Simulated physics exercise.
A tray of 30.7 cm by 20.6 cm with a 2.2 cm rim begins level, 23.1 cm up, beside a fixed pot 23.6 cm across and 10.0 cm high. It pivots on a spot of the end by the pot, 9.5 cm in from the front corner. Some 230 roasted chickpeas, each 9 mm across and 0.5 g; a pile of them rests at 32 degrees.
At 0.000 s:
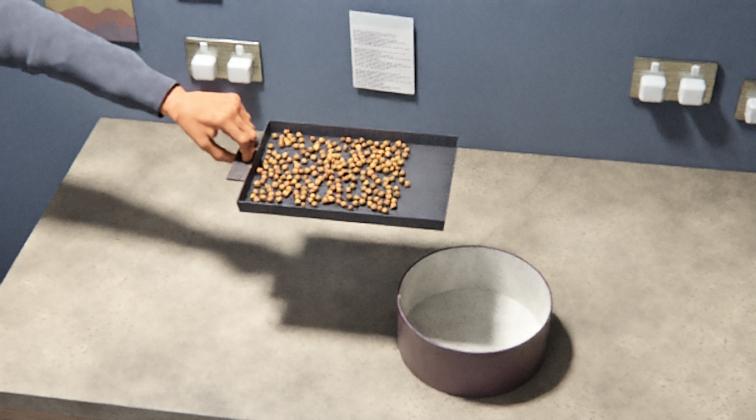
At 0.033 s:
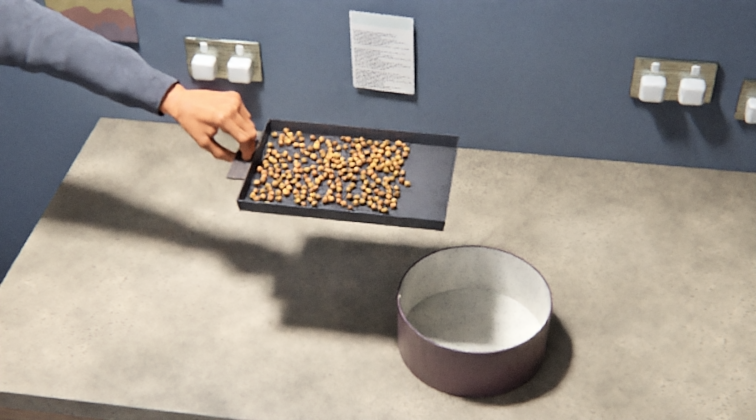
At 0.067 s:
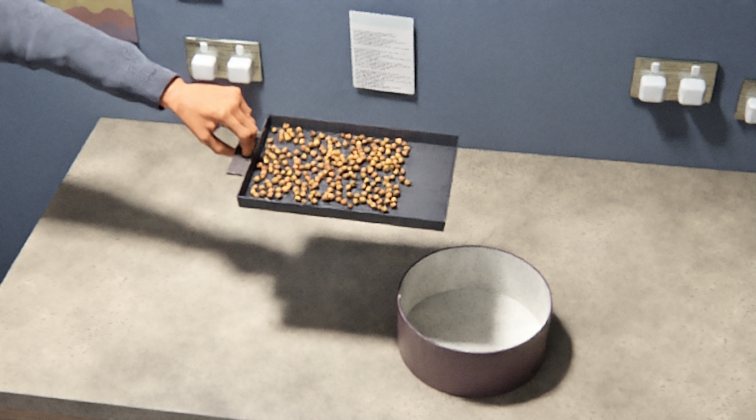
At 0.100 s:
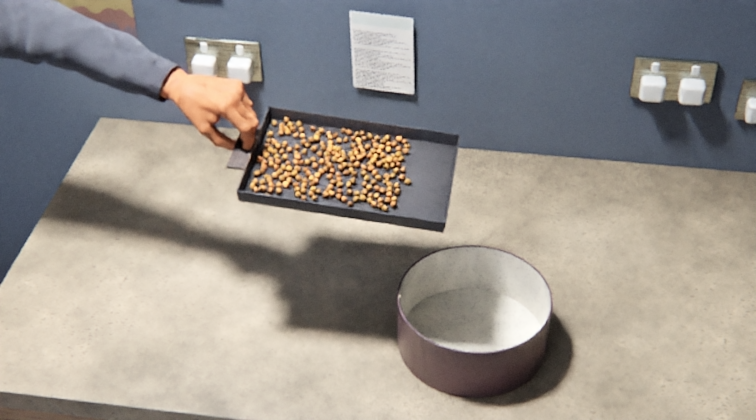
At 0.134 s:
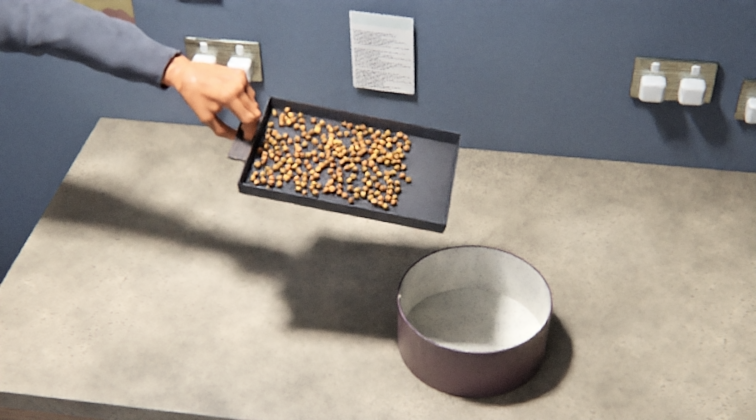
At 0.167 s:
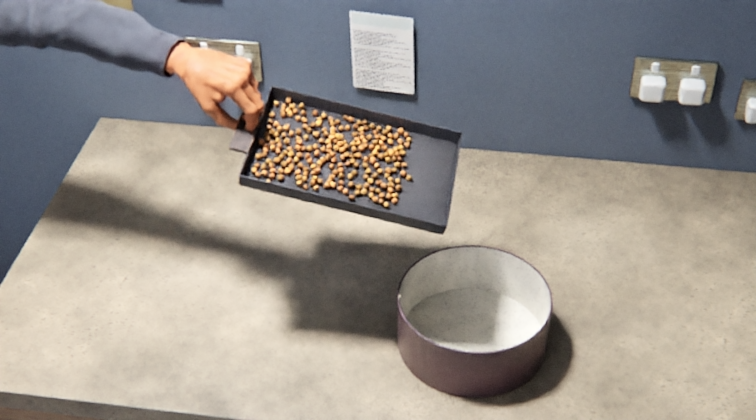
A dark tray of roasted chickpeas, held by a hand at its left end, started out level and then tilted gently down to the right above a round pot, the chickpeas staying bunched together.
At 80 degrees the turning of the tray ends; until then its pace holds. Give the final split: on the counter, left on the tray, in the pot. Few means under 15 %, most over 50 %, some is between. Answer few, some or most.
Counter few, tray some, pot most.
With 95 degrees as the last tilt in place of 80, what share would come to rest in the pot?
Then about 95 per cent.
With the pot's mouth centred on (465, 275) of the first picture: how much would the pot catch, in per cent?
About 65 per cent.
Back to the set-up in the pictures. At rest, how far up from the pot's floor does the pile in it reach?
Some 1.5 cm.
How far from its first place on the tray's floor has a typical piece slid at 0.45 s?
Roughly 5 cm.
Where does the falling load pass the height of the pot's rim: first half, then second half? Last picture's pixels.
First near (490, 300), later near (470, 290).
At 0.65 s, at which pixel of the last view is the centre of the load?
Around (438, 203).
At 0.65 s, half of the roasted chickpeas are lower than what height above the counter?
About 26 cm.
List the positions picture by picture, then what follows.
In the first frame, tray tilt 0 degrees, front corners at (239, 200) and (443, 219); middle of the pieces at (331, 173); pot at (475, 296).
In the second frame, tray tilt 1 degrees, front corners at (238, 199) and (444, 220); middle of the pieces at (331, 172).
In the third frame, tray tilt 2 degrees, front corners at (239, 196) and (444, 220); middle of the pieces at (331, 170).
In the fourth frame, tray tilt 5 degrees, front corners at (239, 190) and (444, 221), lowest corner right front; middle of the pieces at (331, 166).
In the fifth frame, tray tilt 9 degrees, front corners at (240, 182) and (445, 223), lowest corner right front; middle of the pieces at (332, 160).
In the sixth frame, tray tilt 12 degrees, front corners at (241, 175) and (446, 225), lowest corner right front; middle of the pieces at (333, 155); pot at (475, 296). The tray's pace is about 115 degrees a second.
After 0.45 s, tilt 46 degrees; the tray holds 100 %, the pot 0 %.
Then, at 0.65 s, tilt 69 degrees; the tray holds 100 %, the pot 0 %.
After 0.96 s, tilt 80 degrees; the tray holds 40 %, the pot 60 %.
At rest (1.8 s), counter 0 %, tray 35 %, pot 65 %.
